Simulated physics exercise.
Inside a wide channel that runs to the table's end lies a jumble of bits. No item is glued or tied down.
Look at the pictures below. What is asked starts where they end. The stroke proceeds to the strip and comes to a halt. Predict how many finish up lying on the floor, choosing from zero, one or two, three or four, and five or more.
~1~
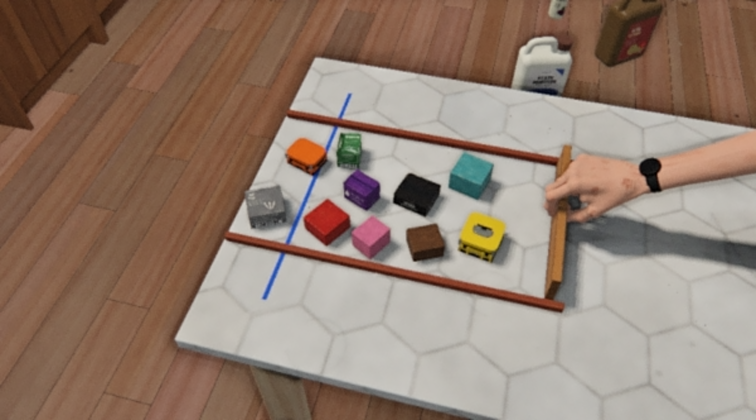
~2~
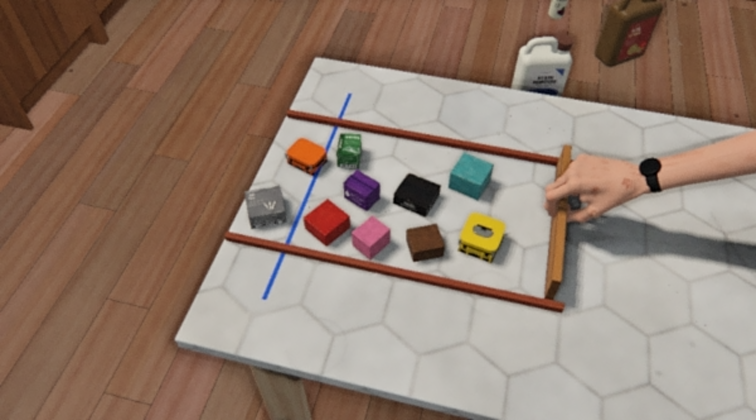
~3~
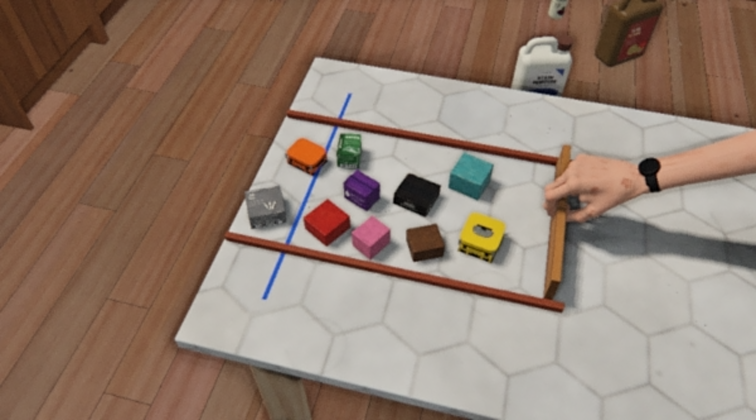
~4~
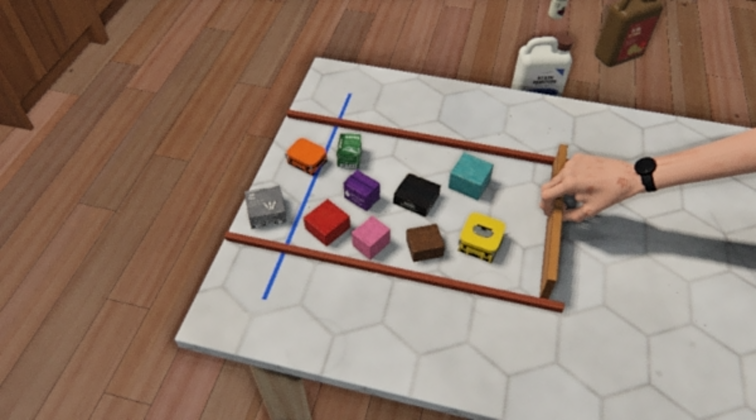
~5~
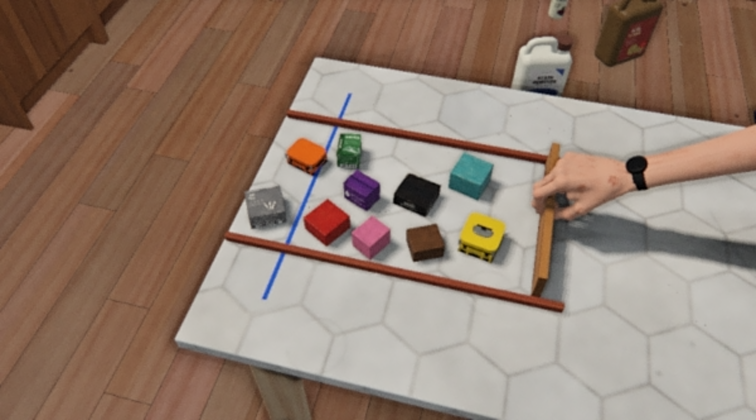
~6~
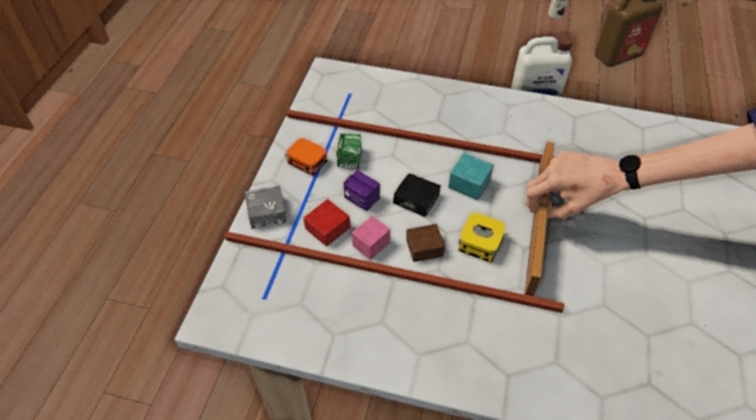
My prediction is three or four.
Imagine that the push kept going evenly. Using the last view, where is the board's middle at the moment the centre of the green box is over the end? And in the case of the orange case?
First near (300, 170), second near (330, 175).
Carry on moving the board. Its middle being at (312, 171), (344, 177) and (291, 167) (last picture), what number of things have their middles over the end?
In order: 4, 1, 7.
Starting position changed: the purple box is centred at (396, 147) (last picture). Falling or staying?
From that start, the object then is safe.
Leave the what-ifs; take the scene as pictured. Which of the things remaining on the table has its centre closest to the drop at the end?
Purple box.
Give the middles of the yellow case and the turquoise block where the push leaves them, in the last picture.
The yellow case stops around (284, 200); the turquoise block around (307, 148).
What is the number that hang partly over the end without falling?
The count is 2.
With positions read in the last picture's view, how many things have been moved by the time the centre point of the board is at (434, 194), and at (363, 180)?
Counts: 6 / 10.
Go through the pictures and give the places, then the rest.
The first frame shows grey box (266, 207); orange case (307, 157); green box (349, 151); board (559, 218); tape (313, 182).
The second frame shows orange case (307, 157); pink block (371, 238).
The third frame shows green box (349, 151); purple box (362, 190).
The fourth frame shows grey box (266, 207); turquoise block (471, 176).
The fifth frame shows orange case (307, 157); red block (327, 223).
The sixth frame shows grey box (266, 207); orange case (307, 157); green box (349, 151); board (540, 215); tape (313, 182).
A little later, none off yet; grey box at rest near (266, 207); orange case at rest near (307, 157); green box at rest near (349, 151).
When it is over, the number that fall off is three or four; down, pink block, red block, orange case and grey box.
